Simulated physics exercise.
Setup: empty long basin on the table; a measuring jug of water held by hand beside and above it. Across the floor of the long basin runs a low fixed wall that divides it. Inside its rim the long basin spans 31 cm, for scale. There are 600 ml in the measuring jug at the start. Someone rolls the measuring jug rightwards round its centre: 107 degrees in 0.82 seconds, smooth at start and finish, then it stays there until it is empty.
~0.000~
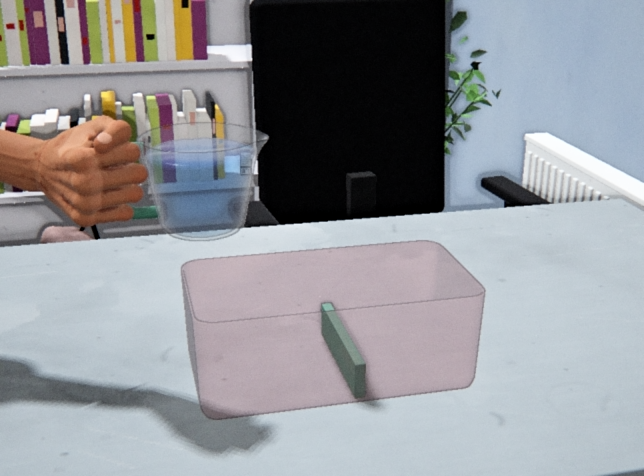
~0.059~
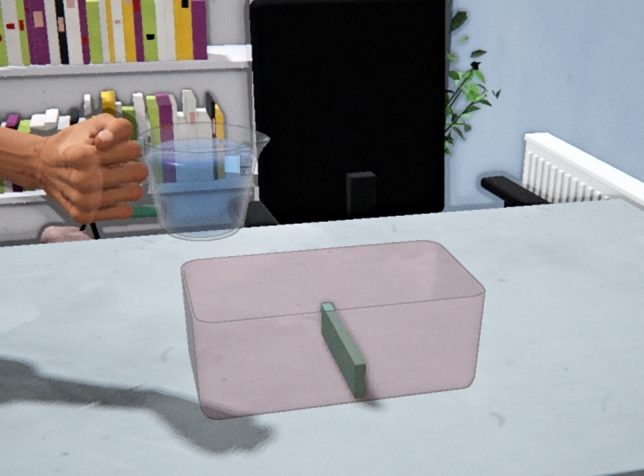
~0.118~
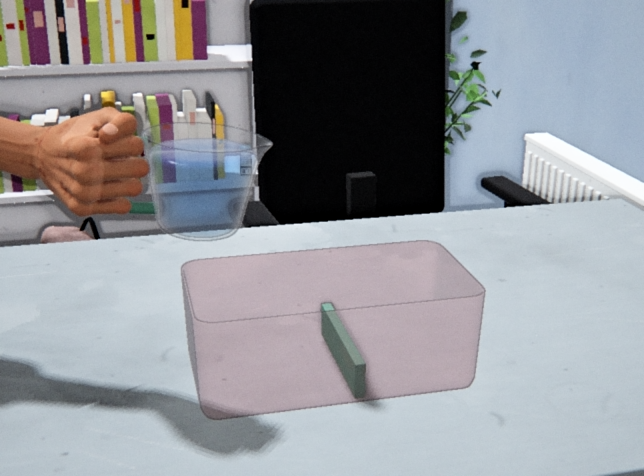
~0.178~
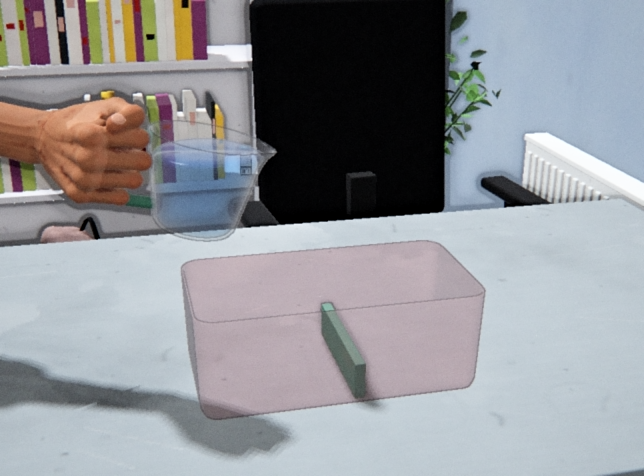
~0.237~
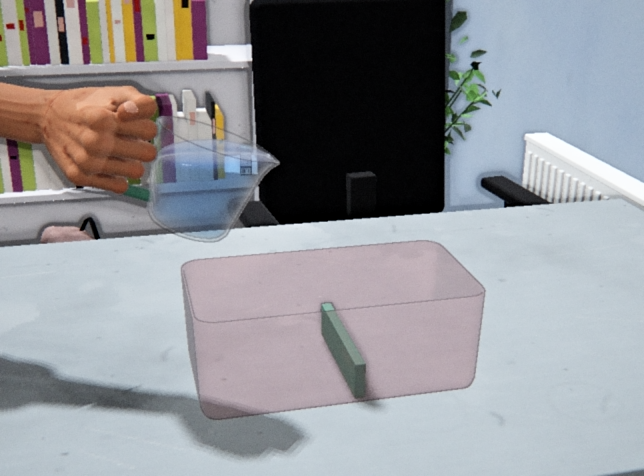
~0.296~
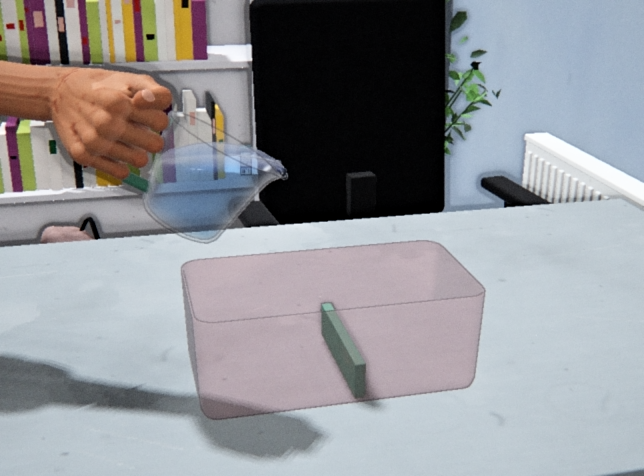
In a room with bookshelves, a black chair and a white radiator against a pale blue wall, a fixed camera looks slightly down across a light grey table. An empty, see-through pink basin with a dark green upright divider sits on it, while a hand at left holds a clear jug of blue water above. The hand tilts the jug gradually rightwards, and the water reaches its spout.
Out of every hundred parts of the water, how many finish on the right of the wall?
About 14 in every hundred.
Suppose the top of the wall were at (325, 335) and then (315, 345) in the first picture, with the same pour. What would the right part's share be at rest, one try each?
35 in a hundred, followed by 55 in a hundred.
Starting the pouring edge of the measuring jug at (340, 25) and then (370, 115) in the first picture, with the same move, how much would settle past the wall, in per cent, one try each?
In turn about 80 and 85 per cent.
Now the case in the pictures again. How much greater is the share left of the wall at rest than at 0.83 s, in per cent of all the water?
It comes to near 3 per cent.
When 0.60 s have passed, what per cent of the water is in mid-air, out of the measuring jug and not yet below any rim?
26 %.
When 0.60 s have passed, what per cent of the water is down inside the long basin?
Near 34 in a hundred.
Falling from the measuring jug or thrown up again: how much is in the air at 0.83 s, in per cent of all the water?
Around 6 per cent of the liquid is in flight.
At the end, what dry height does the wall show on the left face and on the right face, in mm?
About 24 mm on the left, about 38 mm on the right.
After 0.60 s the tilt is 90° and 40 per cent is still to pour, 27 is left of the wall and 8 right of it.
After 0.83 s the tilt is 107° and 4 per cent is still to pour, 81 is left of the wall and 10 right of it.
After 1.06 s the tilt is 107° and 0 per cent is still to pour, 84 is left of the wall and 14 right of it.
After 1.32 s the tilt is 107° and 0 per cent is still to pour, 84 is left of the wall and 14 right of it.
In the end 84 per cent lies left of the wall, 14 right of it and 2 outside.
